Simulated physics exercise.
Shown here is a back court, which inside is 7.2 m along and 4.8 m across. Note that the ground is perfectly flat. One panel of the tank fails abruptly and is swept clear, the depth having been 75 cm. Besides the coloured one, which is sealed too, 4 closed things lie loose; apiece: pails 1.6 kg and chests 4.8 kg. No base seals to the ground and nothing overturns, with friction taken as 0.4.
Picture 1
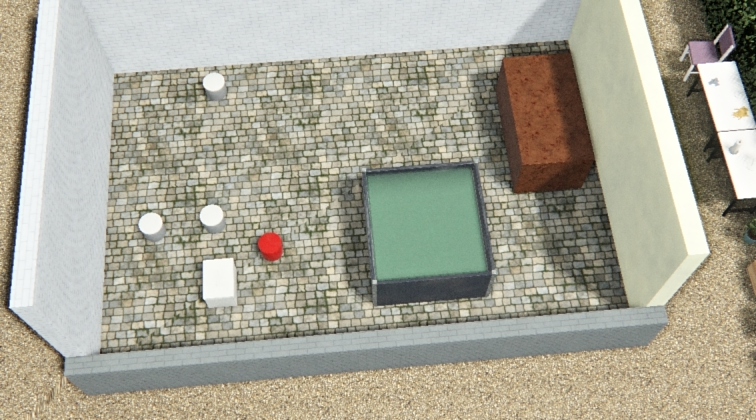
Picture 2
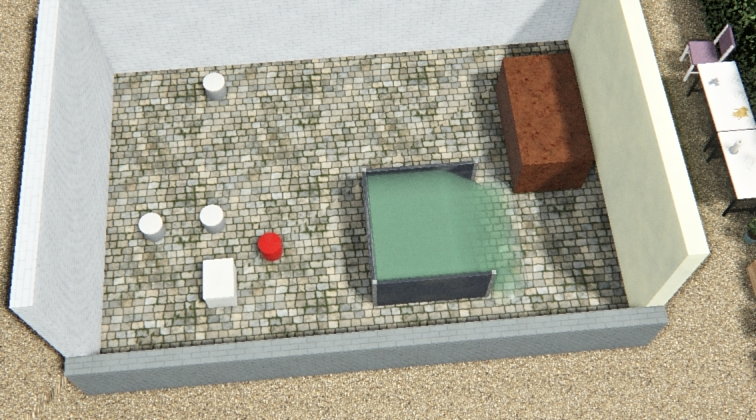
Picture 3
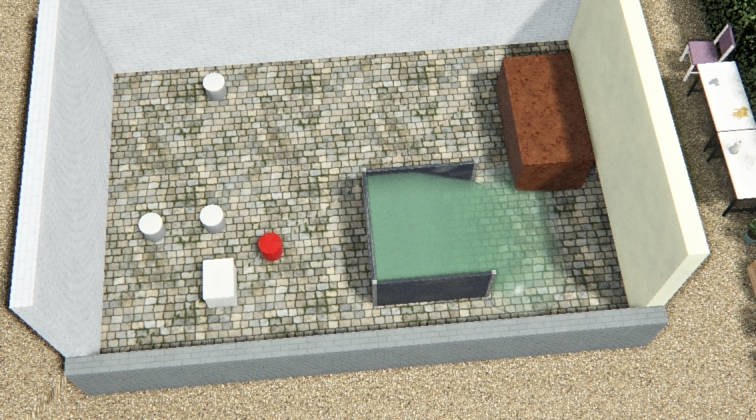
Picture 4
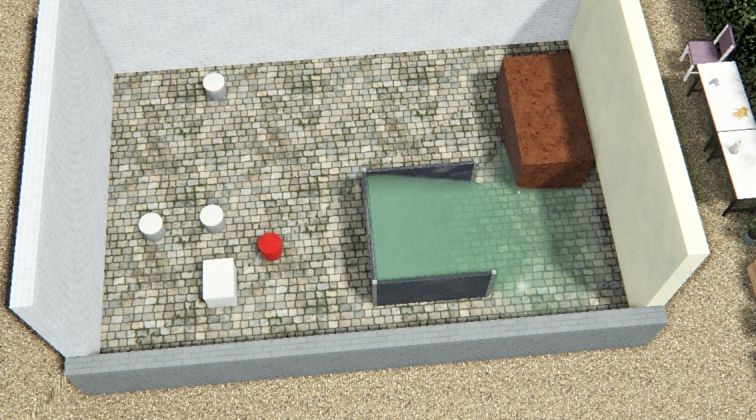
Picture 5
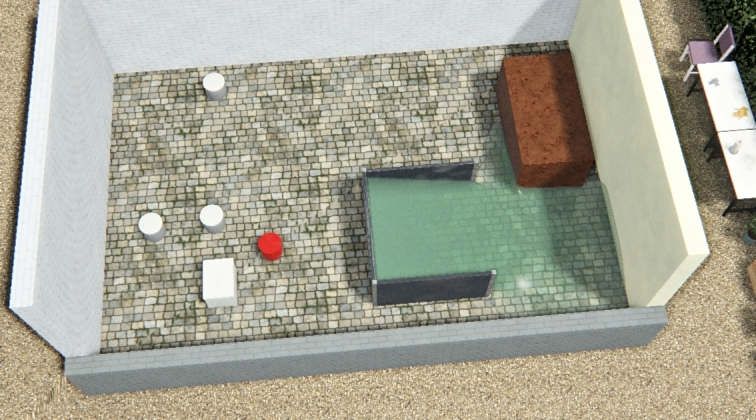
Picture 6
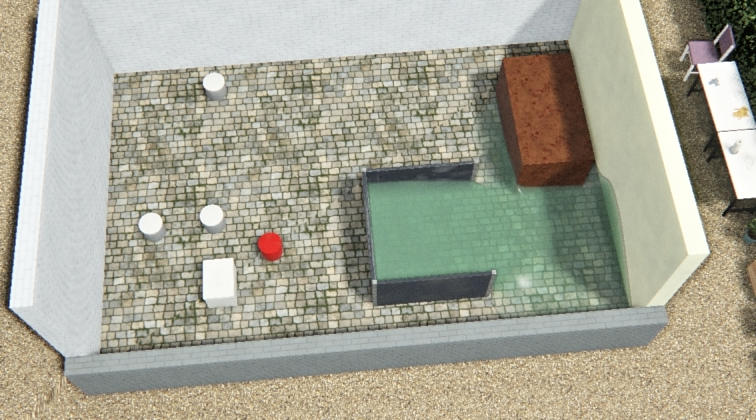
Green water pours from the tank's open right side and spreads across the stone floor.
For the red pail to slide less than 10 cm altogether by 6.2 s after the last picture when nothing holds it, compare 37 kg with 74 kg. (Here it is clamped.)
I expect that the smaller load will do.
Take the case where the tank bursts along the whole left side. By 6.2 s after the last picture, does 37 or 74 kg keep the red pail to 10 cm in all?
So only the heavier pick.
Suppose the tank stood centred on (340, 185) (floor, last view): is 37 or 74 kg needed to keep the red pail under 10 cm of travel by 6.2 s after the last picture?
In that case the smaller load will do.
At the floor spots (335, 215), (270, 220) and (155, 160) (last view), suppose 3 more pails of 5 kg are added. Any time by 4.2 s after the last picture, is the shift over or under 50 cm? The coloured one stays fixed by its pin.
First one stayed within, second stayed within, third stayed within.
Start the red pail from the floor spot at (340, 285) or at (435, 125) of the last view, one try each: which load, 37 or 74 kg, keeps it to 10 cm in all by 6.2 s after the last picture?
One by one: Lighter mass suffices; lighter mass suffices.
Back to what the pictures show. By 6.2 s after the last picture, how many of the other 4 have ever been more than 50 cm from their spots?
4 in all.
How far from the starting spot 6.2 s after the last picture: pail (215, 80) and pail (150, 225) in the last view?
140 cm and 80 cm.
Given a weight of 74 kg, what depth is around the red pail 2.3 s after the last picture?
0 cm, roughly.
Then, 0.6 s after the last picture the red pail would be 0 cm from its start with 37 kg and 0 cm from its start with 74 kg; 0 cm of water round it then.
Then, 2.3 s after the last picture the red pail would be 0 cm from its start with 37 kg and 0 cm from its start with 74 kg; 0 cm of water round it then.
Then, 4.2 s after the last picture the red pail would be 0 cm from its start with 37 kg and 0 cm from its start with 74 kg; 2 cm of water round it then.
Then, 6.2 s after the last picture the red pail would be 0 cm from its start with 37 kg and 0 cm from its start with 74 kg; 3 cm of water round it then.
